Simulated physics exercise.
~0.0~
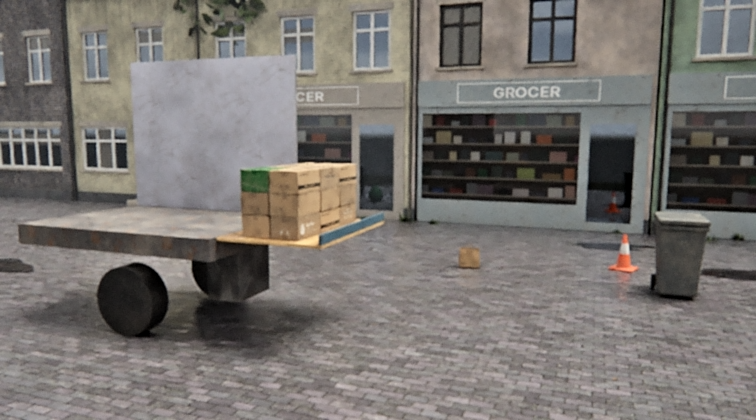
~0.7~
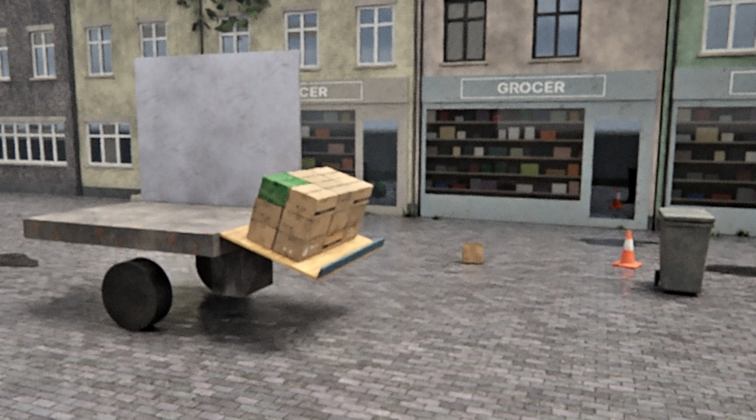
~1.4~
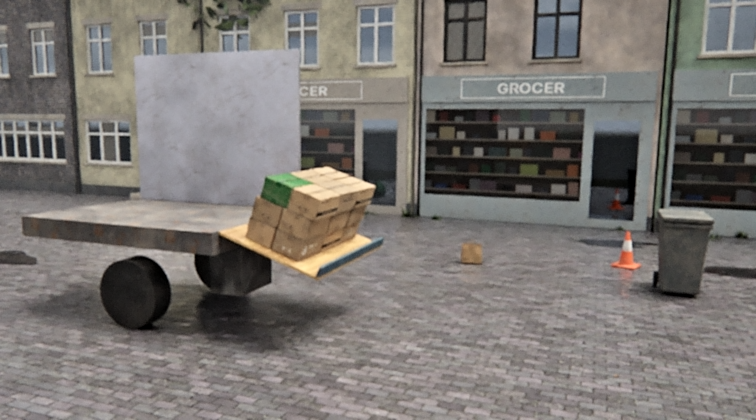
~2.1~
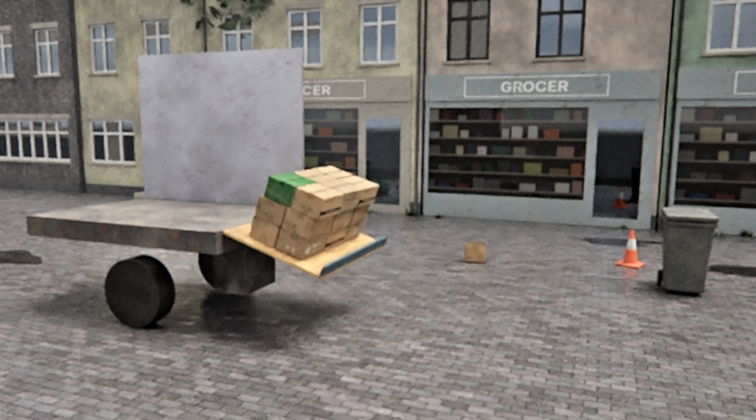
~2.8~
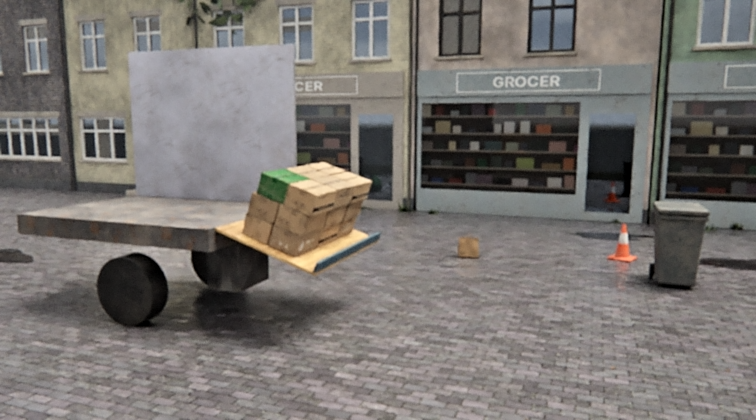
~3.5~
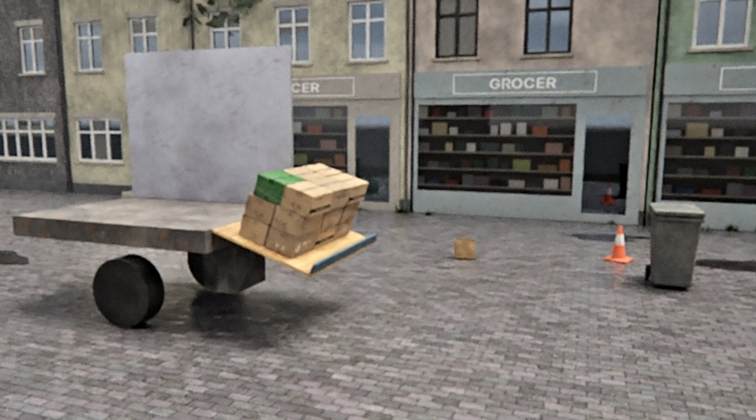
A lorry's tail lift tilts down to the right, but its stacked cartons stay aboard.
